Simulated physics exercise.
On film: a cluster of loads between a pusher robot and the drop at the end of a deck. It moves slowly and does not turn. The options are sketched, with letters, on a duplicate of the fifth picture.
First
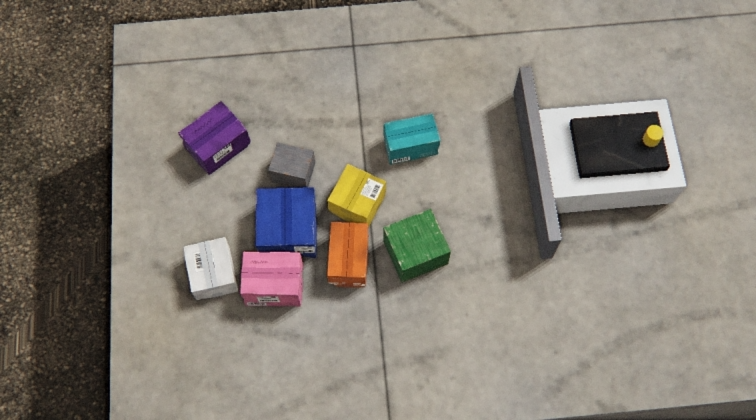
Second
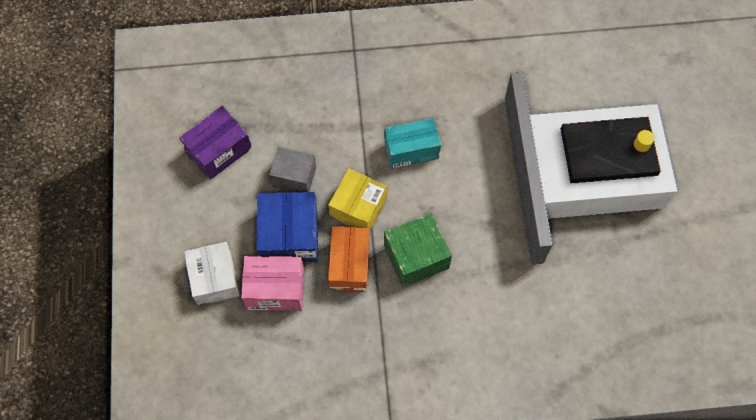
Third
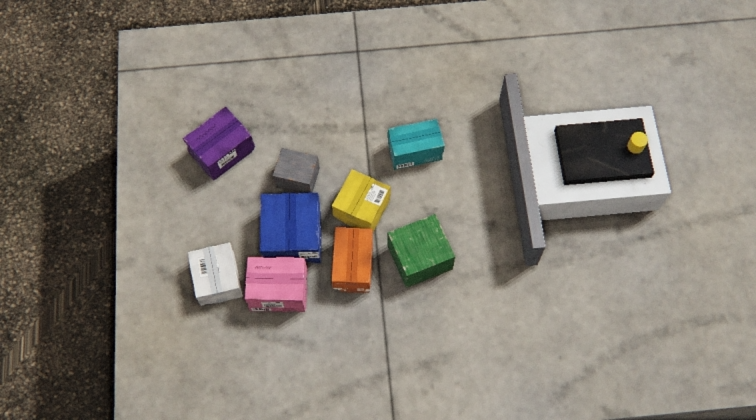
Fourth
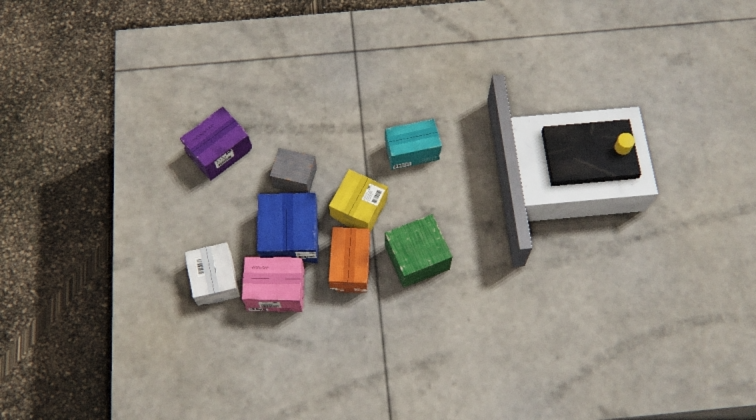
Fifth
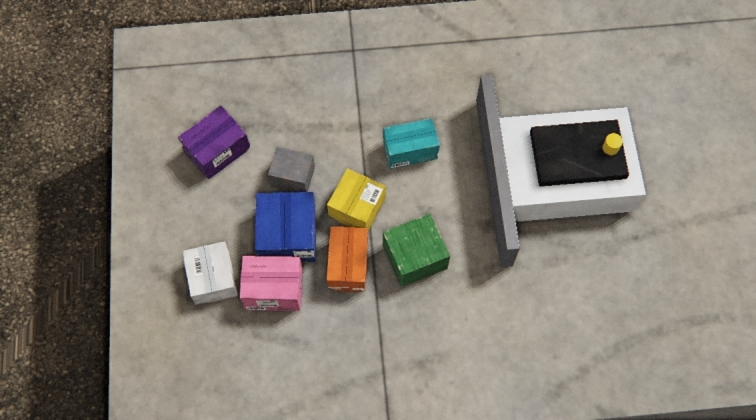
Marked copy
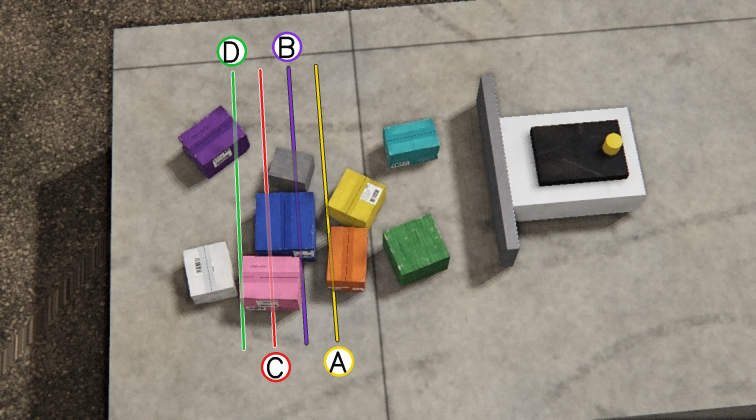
A white and grey pusher robot slides slowly left toward a cluster of colourful boxes.
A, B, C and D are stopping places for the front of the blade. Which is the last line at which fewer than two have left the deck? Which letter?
No second one falls up to D.
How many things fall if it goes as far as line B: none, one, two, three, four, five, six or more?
In all, none.
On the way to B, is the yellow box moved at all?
By then, yes.
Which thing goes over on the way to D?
It is the white parcel.
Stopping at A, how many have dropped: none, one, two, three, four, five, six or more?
In all, none.
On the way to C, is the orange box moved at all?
Yes.
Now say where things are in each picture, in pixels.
In the first frame, green crate (417, 246); blue parcel (287, 224); robot (612, 144).
In the second frame, robot (604, 149); yellow box (358, 202).
In the third frame, robot (597, 151); grey crate (297, 172).
In the fourth frame, robot (584, 152); turquoise box (412, 145).
In the fifth frame, robot (572, 153); green crate (416, 251); blue parcel (286, 228); purple parcel (215, 142).
On the marked copy, A at (326, 195); B at (297, 198); C at (267, 200); D at (238, 203).
Following D. Soon after the start, robot (478, 161); orange box (336, 261); turquoise box (369, 146).
Later, robot (383, 169); white parcel (145, 275); pink parcel (194, 293).
In the end, robot (311, 175); white parcel over the edge; pink parcel (120, 306); one fallen.
As for the rest, A is within the limit but short; B is within the limit but short; C is within the limit but short.
